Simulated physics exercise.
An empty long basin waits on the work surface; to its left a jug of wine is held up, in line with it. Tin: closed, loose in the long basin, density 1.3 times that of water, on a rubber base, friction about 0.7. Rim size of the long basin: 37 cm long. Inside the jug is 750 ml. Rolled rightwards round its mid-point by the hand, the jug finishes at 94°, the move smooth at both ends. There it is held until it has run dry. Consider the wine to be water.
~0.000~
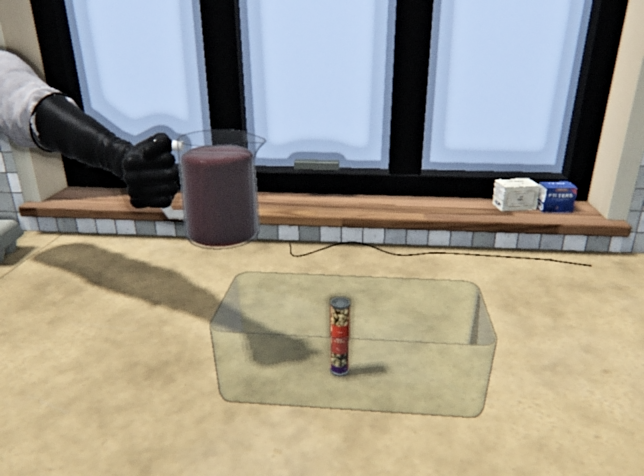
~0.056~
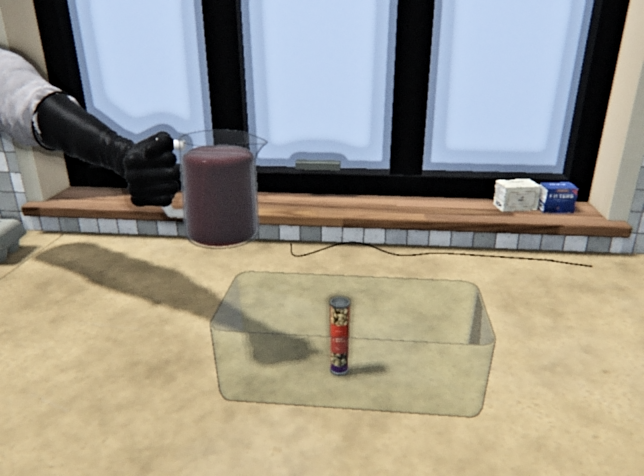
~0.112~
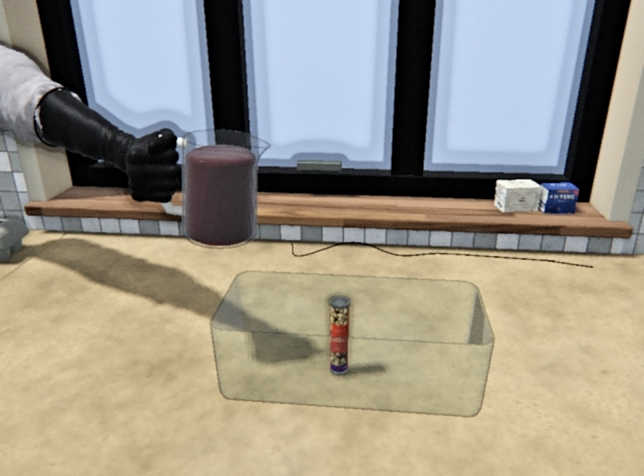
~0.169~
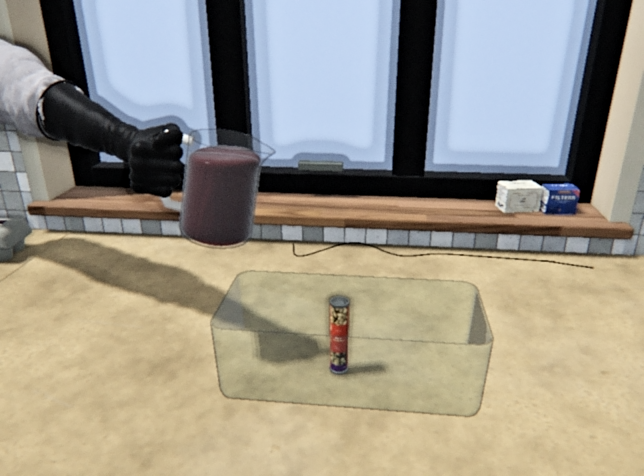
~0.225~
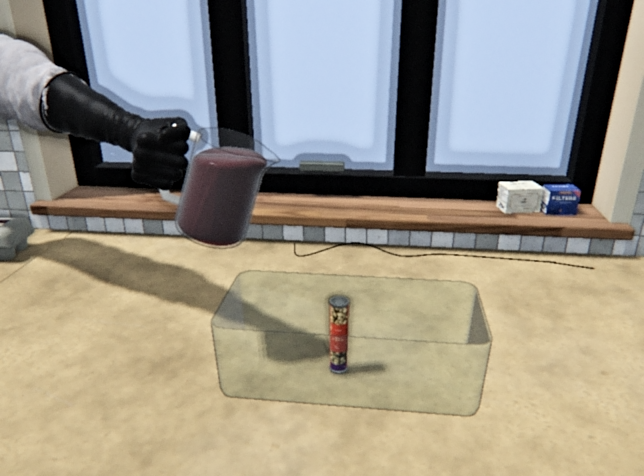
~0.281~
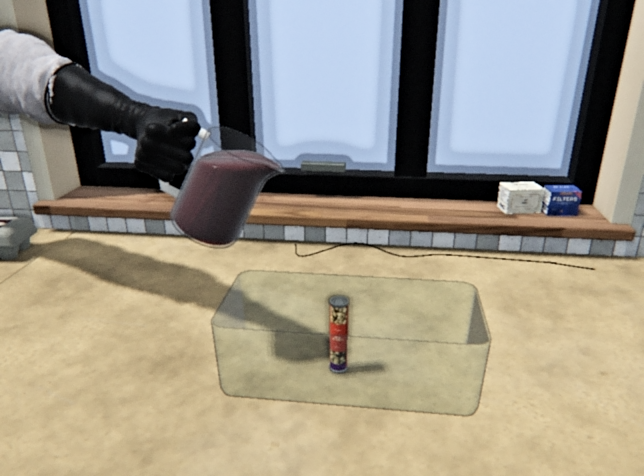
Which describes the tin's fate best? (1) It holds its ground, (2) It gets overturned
2, it gets overturned.
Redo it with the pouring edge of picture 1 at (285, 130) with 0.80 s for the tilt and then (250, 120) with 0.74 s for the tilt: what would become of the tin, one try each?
Trial 1 - tin stays standing; trial 2 - tin tips.
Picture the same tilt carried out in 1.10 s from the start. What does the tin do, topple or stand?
Then the tin tumbles.
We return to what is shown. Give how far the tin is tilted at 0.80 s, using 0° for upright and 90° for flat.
Looks like some 5 degrees from vertical upright.
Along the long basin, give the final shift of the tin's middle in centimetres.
In the end the tin's centre has shifted about 8.0 centimetres.
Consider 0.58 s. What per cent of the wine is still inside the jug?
Still held: Roughly 76 % of the total.
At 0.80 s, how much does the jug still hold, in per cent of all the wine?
Roughly 40 percent remains.
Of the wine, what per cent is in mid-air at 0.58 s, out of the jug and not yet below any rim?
Around 18 in a hundred.
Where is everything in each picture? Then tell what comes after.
The first frame shows tilt 0°; pouring edge (266, 140); surface from (184, 151) to (254, 153); the long basin's rim runs from (224, 299) to (487, 312); the tin's top is at (340, 306).
The second frame shows tilt 1°; pouring edge (267, 141); surface from (185, 151) to (254, 154).
The third frame shows tilt 5°; pouring edge (270, 145); surface from (188, 151) to (256, 156).
The fourth frame shows tilt 11°; pouring edge (275, 152); surface from (192, 152) to (261, 157).
The fifth frame shows tilt 18°; pouring edge (280, 160); surface from (193, 165) to (269, 159).
The sixth frame shows tilt 28°; pouring edge (285, 171); surface from (189, 176) to (280, 163).
By 0.58 s the tilt is 80° and 77 per cent is still to pour; the tin stands where it began.
By 0.80 s the tilt is 94° and 39 per cent is still to pour; the tin stands where it began.
By 1.02 s the tilt is 94° and 17 per cent is still to pour; the tin lies on its side.
By 1.27 s the tilt is 94° and 8 per cent is still to pour; the tin lies on its side.
At rest the tin lies on its side.
